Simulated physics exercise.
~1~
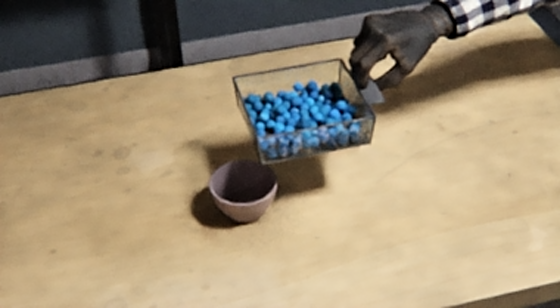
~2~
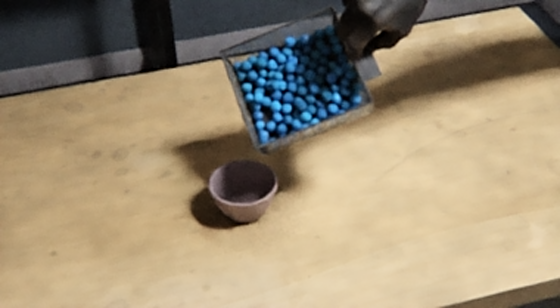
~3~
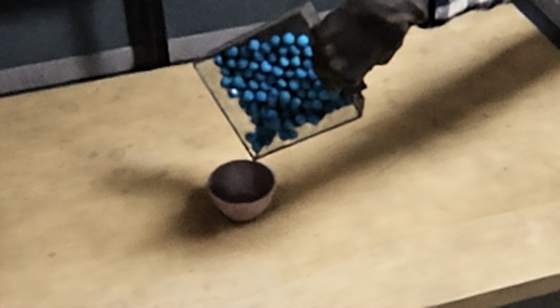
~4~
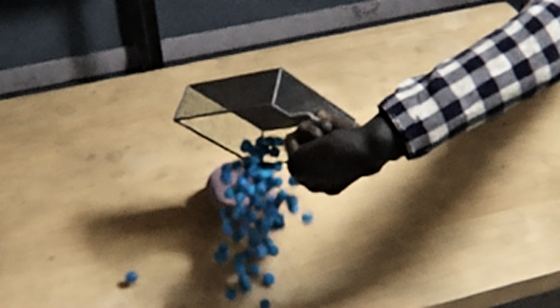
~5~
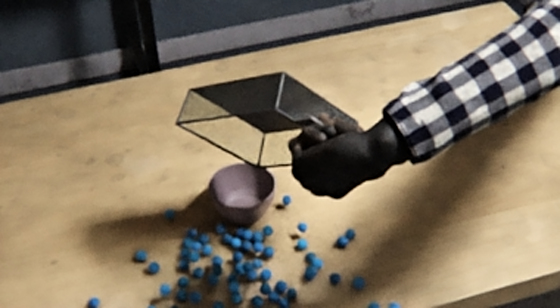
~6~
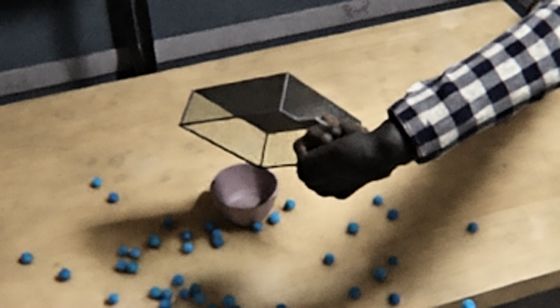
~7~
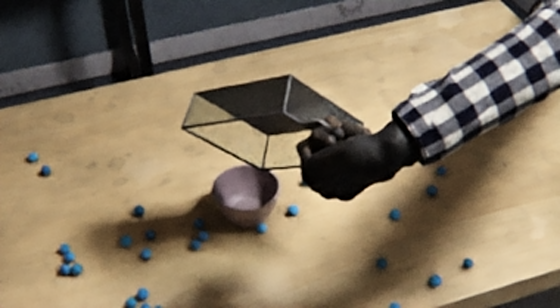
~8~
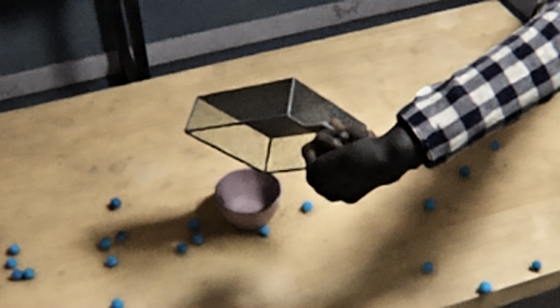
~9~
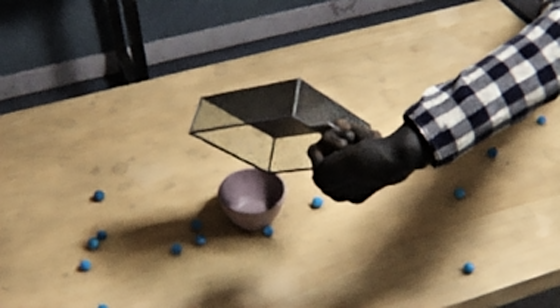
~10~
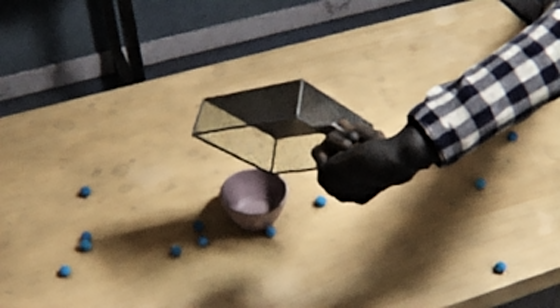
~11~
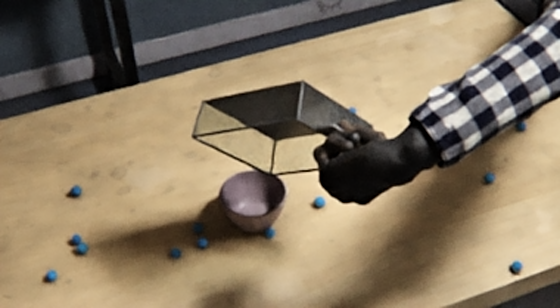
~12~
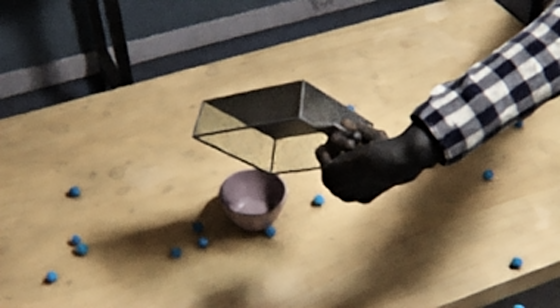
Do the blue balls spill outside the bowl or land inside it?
They spill outside the bowl. The balls scatter over the table and the bowl is left empty.
